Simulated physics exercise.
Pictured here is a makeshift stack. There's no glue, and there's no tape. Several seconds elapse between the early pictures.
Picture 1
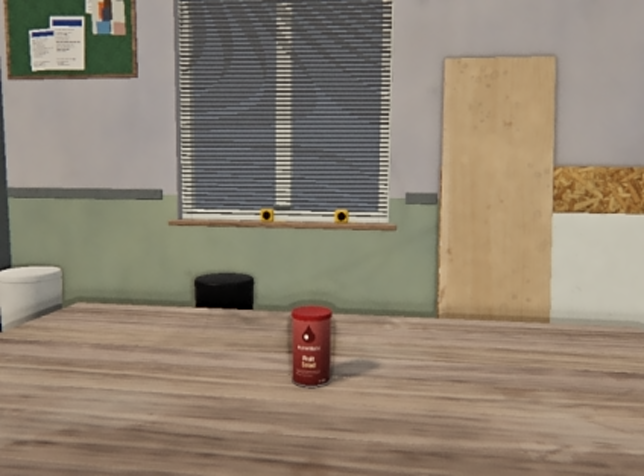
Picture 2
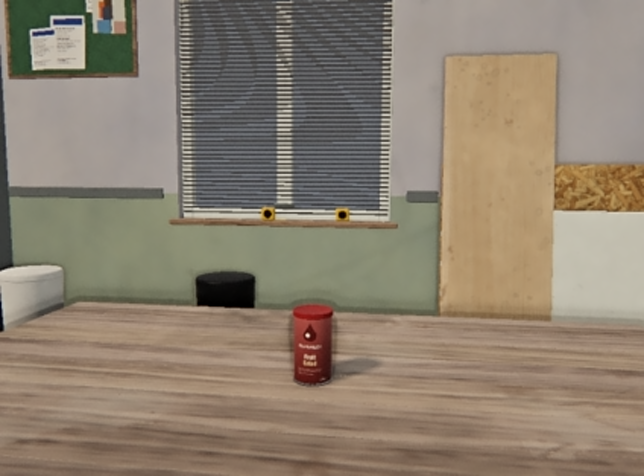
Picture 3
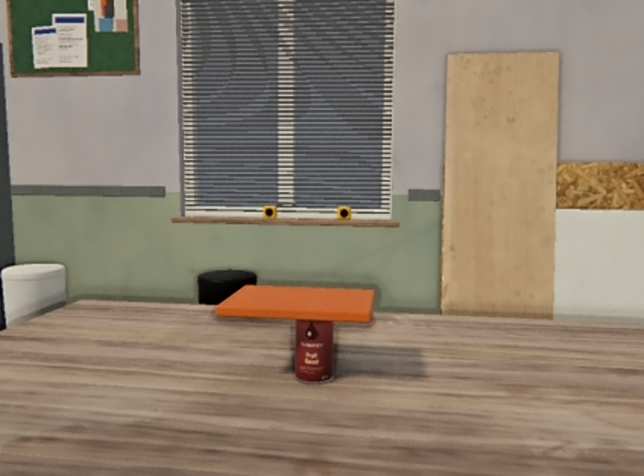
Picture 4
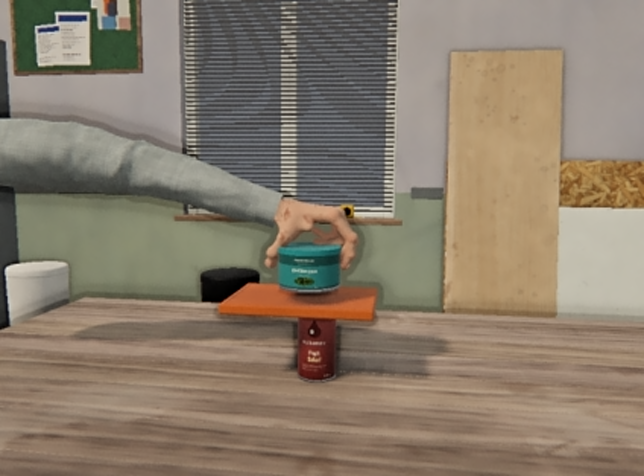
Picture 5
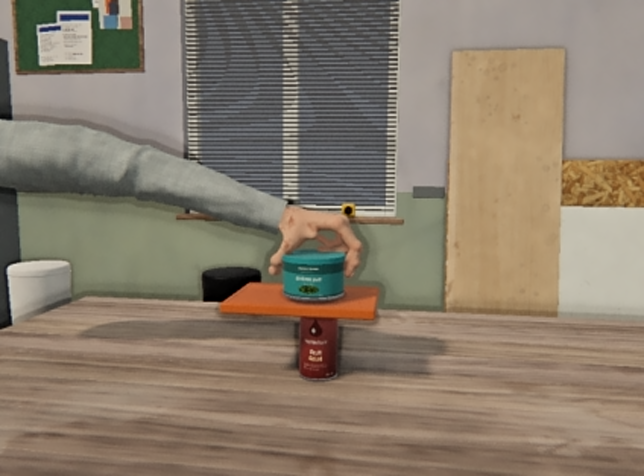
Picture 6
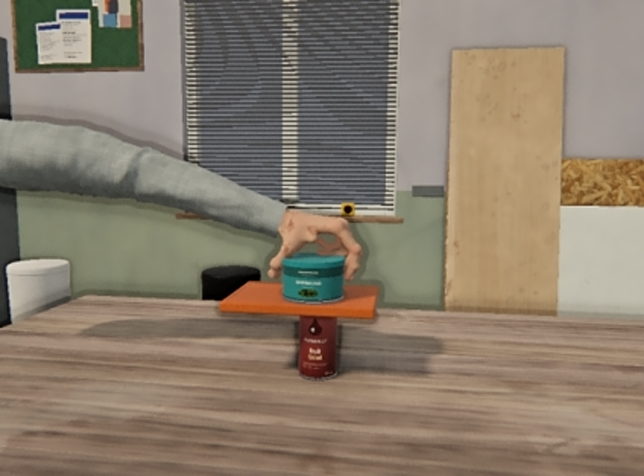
On a wooden tabletop, a red tin stood alone before an orange board appeared across its top, and then a hand reaching from the left lowered a turquoise tub onto the board, keeping hold of it.
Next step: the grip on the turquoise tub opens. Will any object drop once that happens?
No.
Then, 0.40 s on from there, no change.
Then, 1.10 s on from there, turquoise tub resting near (313, 278).
In the end, all 3 unmoved. At the end, from the last picture's camera, turquoise tub near (313, 278). The stack stays up.
